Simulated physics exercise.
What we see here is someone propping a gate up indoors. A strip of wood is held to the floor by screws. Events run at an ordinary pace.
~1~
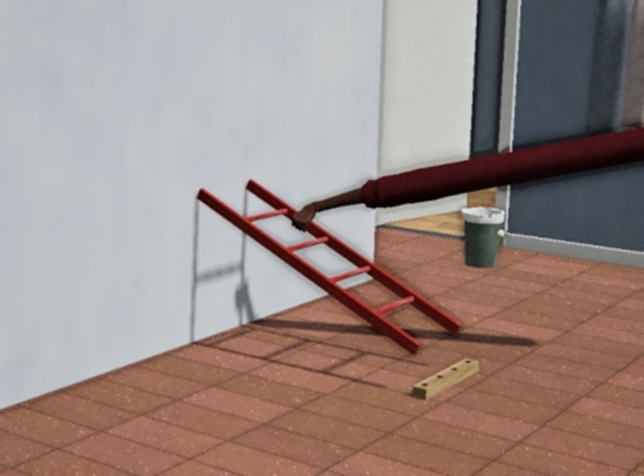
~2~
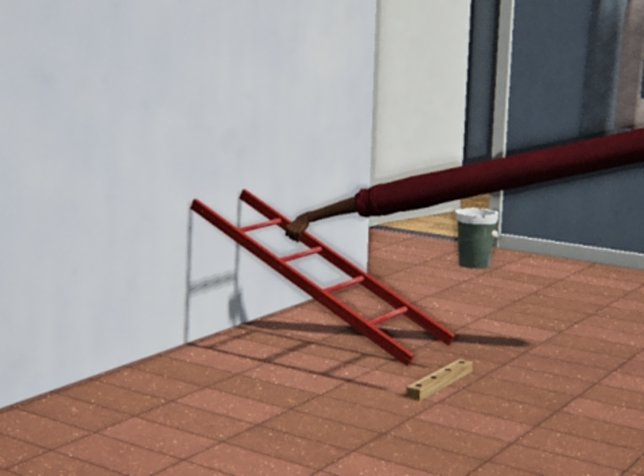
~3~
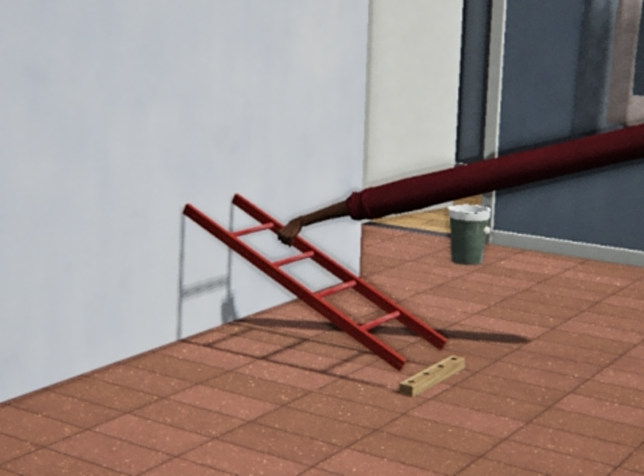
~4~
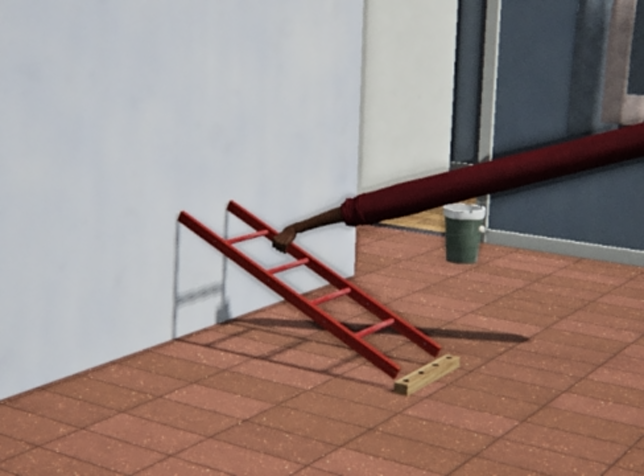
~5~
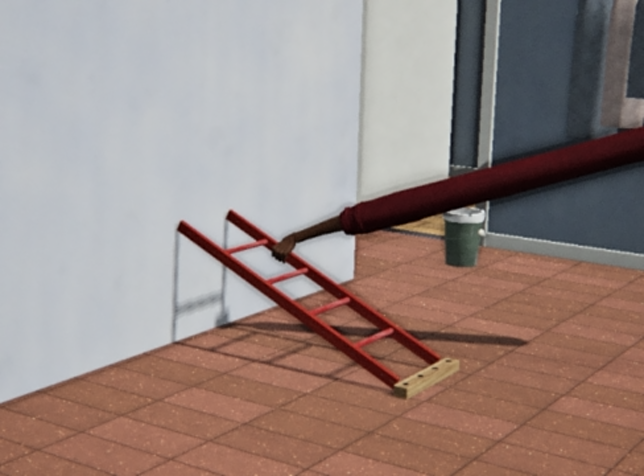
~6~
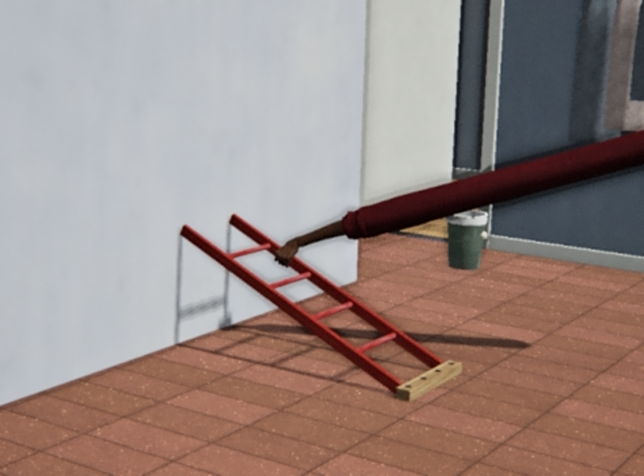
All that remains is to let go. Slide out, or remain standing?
It will stand.
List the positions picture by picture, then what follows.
Still on the way; red gate (326, 260); batten (447, 378), in the first frame.
Still on the way; red gate (319, 271); batten (441, 379), in the second frame.
Still on the way; red gate (312, 275); batten (433, 375), in the third frame.
Still on the way; red gate (307, 283); batten (428, 374), in the fourth frame.
Still on the way; red gate (306, 292); batten (428, 378), in the fifth frame.
In place, still held; red gate (309, 297); batten (430, 380), in the sixth frame.
Then, 0.12 s on from there, red gate moving near (309, 298).
Then, 0.60 s on from there, red gate at rest near (309, 299).
In the end, the red gate holds its place, near (309, 299).
